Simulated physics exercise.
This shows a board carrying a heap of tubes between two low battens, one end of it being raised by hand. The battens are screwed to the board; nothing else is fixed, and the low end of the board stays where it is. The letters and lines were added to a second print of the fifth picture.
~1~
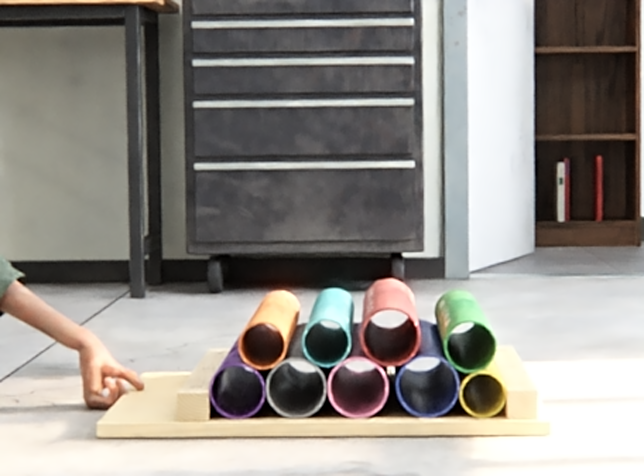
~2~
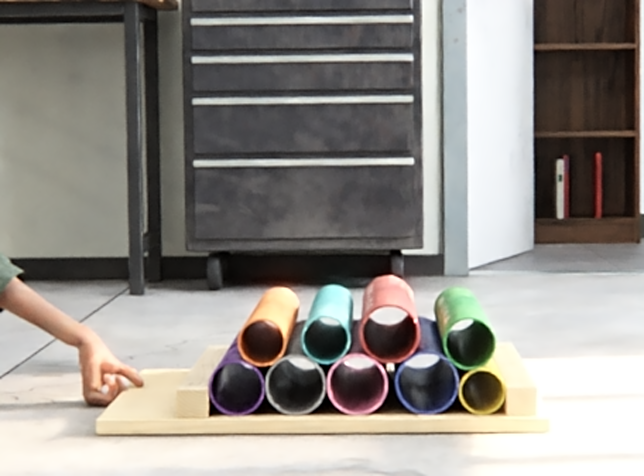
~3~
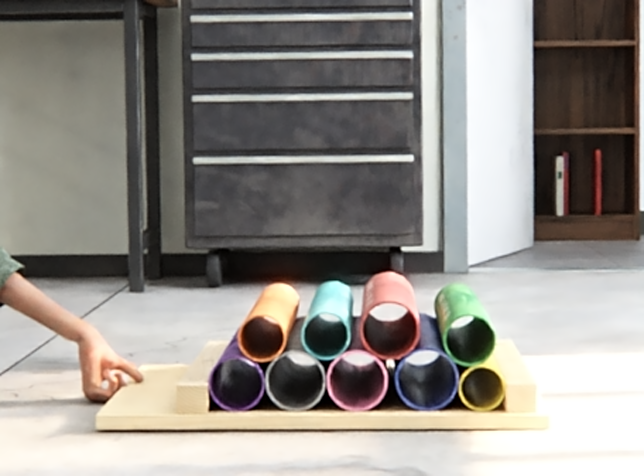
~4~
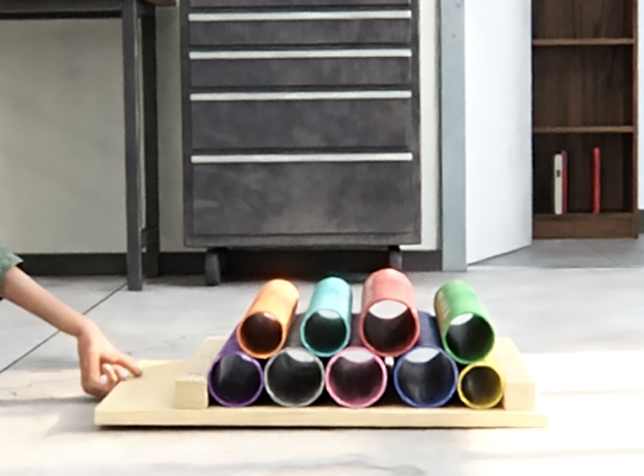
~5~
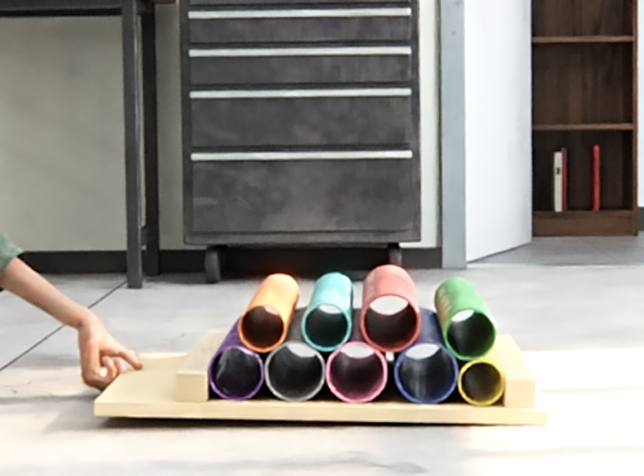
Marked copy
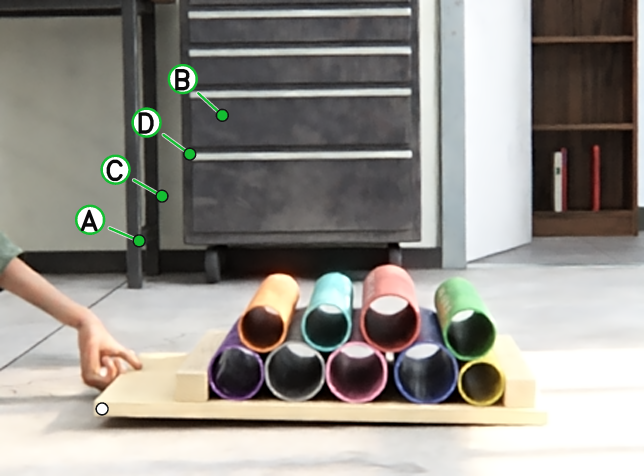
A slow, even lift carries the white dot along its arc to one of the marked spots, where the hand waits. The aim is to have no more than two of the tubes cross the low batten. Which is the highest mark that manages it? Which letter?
The answer is mark C.
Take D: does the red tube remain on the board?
No, with D.
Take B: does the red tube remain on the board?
The red tube: No.
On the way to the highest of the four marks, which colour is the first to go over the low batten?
The green one.
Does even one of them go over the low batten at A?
At A: Yes.
On the copy, A at (139, 241); B at (223, 115); C at (162, 196); D at (190, 154); the white dot at (102, 409).
On C. First, board at 17°.
Then, board at 30°.
Finally, board at 30°, one over the low batten (green).
By contrast, A one over the low batten (green); B four over the low batten (orange, green, red, turquoise); D four over the low batten (orange, green, red, turquoise).
